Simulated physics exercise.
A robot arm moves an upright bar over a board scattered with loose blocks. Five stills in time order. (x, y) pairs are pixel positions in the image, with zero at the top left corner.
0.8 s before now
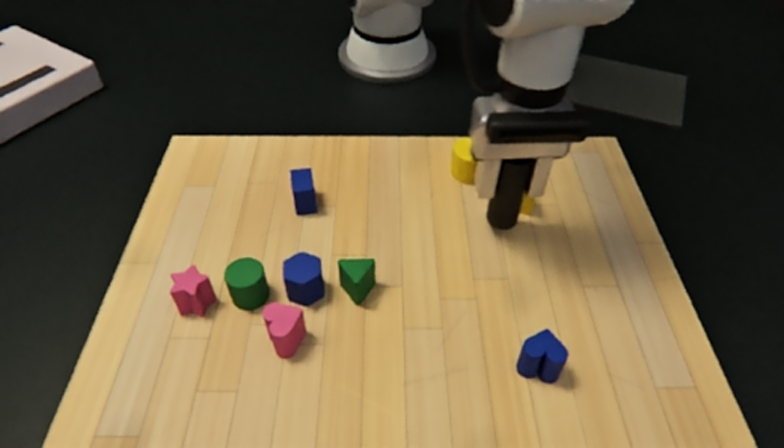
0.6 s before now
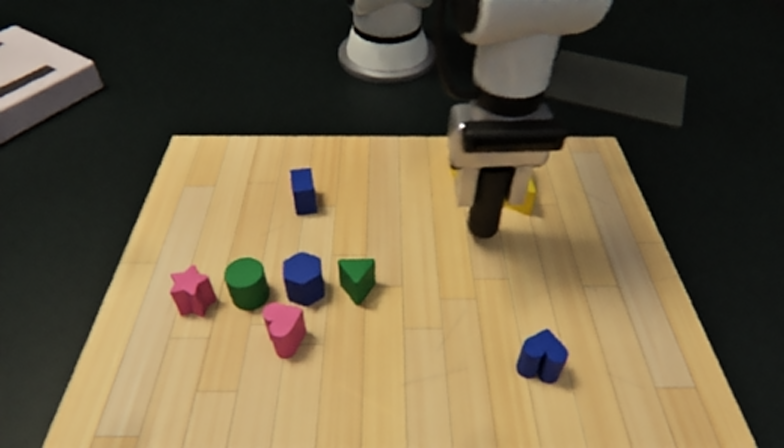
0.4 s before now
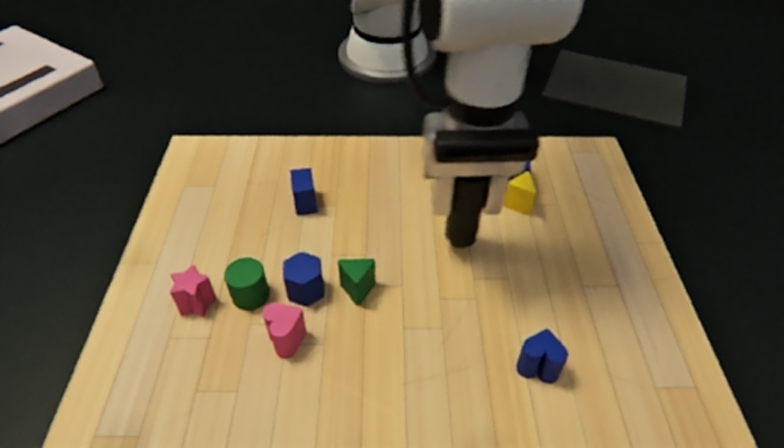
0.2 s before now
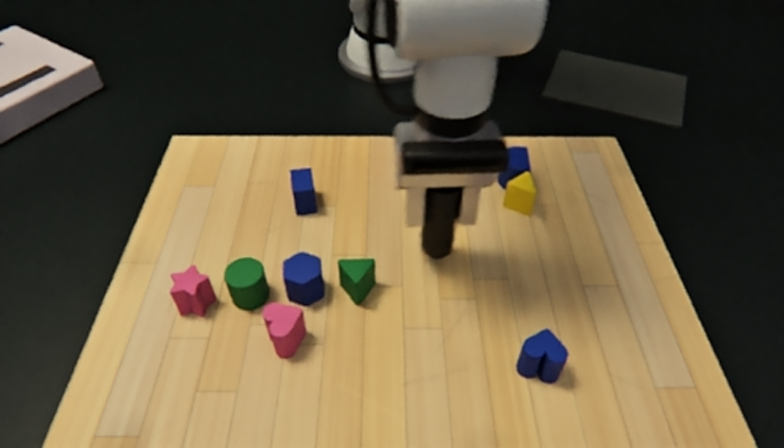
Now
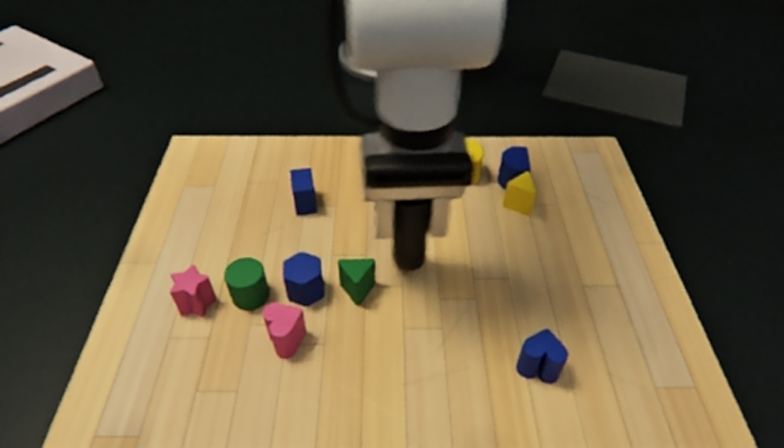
A robot arm moves an upright bar left and slightly down across a block-scattered board.
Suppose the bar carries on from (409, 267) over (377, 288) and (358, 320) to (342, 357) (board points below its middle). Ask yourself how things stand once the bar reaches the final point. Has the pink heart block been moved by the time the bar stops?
Answer: No.
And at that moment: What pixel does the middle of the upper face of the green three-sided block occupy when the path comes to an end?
The middle of its upper face will lie at (325, 287).
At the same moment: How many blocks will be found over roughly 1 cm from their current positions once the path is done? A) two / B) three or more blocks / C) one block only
C: One block only.
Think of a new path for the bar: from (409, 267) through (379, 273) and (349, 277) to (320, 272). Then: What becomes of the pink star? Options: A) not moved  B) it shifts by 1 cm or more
Choice A: Not moved.
The first path, step by step. One third of the way, bar at (377, 279); green three-sided block at (339, 274), turned 15° clockwise.
Two thirds of the way, bar at (358, 312); green three-sided block at (326, 286), turned 90° clockwise.
At the end, bar at (341, 349); pink heart block still; green three-sided block at (325, 287), turned 95° clockwise.
